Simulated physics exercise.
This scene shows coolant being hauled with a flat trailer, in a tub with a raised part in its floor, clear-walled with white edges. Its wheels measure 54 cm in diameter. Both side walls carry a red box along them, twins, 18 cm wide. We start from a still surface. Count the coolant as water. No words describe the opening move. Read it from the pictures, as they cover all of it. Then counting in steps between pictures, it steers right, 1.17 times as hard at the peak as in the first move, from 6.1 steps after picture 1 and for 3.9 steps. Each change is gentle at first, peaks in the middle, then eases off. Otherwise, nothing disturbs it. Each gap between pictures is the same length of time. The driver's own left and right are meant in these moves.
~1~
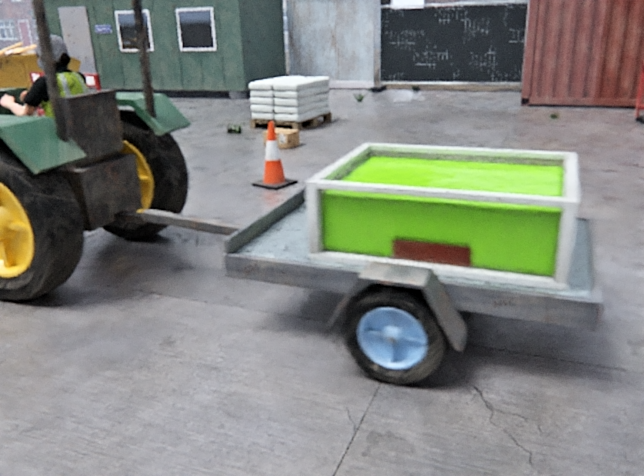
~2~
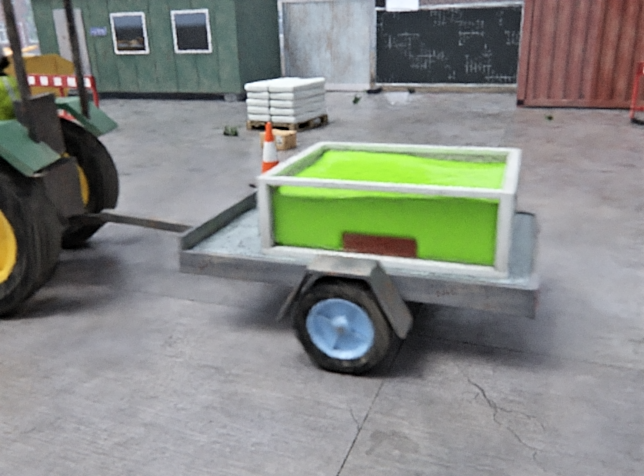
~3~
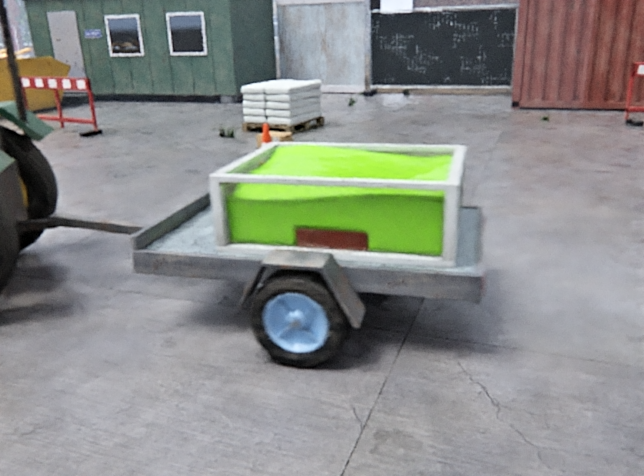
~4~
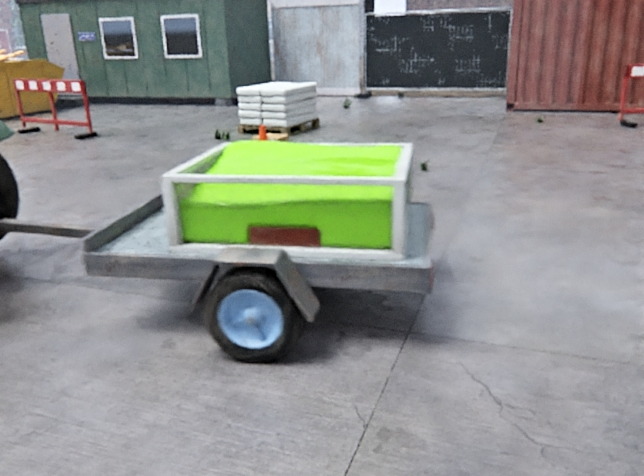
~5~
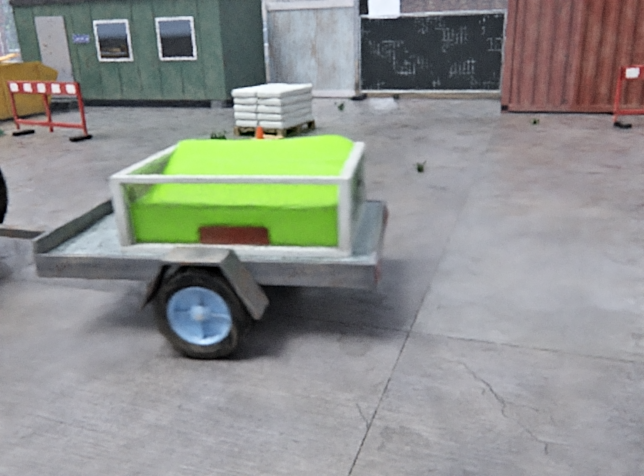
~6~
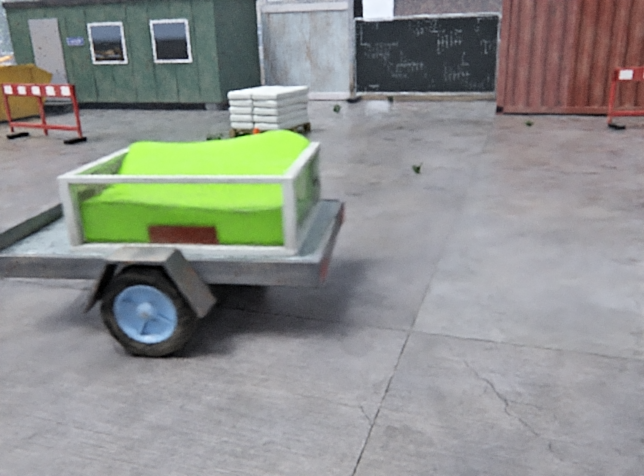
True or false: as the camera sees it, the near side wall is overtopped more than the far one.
True.
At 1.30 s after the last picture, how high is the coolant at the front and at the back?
Height at the front is 32 cm; height at the back is 34 cm.
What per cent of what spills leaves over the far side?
Around 30 in a hundred.
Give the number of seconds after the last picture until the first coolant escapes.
The first spill happens at roughly 0.3 s.
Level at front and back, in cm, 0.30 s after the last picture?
Close to 36 cm at the front end and 36 cm at the back end.
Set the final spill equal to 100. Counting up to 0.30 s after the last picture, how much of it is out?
I'd say some 10 percent by then.
Then, 0.30 s after the last picture, front 37 cm, middle 36 cm, back 35 cm above the lowest part of the floor; the loss stands at 1 per cent, over the far side.
Then, 0.80 s after the last picture, front 32 cm, middle 31 cm, back 36 cm above the lowest part of the floor; the loss stands at 3 per cent, over the far side and the near side, a little elsewhere.
Then, 1.30 s after the last picture, front 32 cm, middle 34 cm, back 35 cm above the lowest part of the floor; the loss stands at 9 per cent, over the near side, a little elsewhere.
Then, 3.44 s after the last picture, the loss stands at 14 per cent, over the near side and the far side, a little elsewhere; the near side has passed 7 per cent and the far side 5.
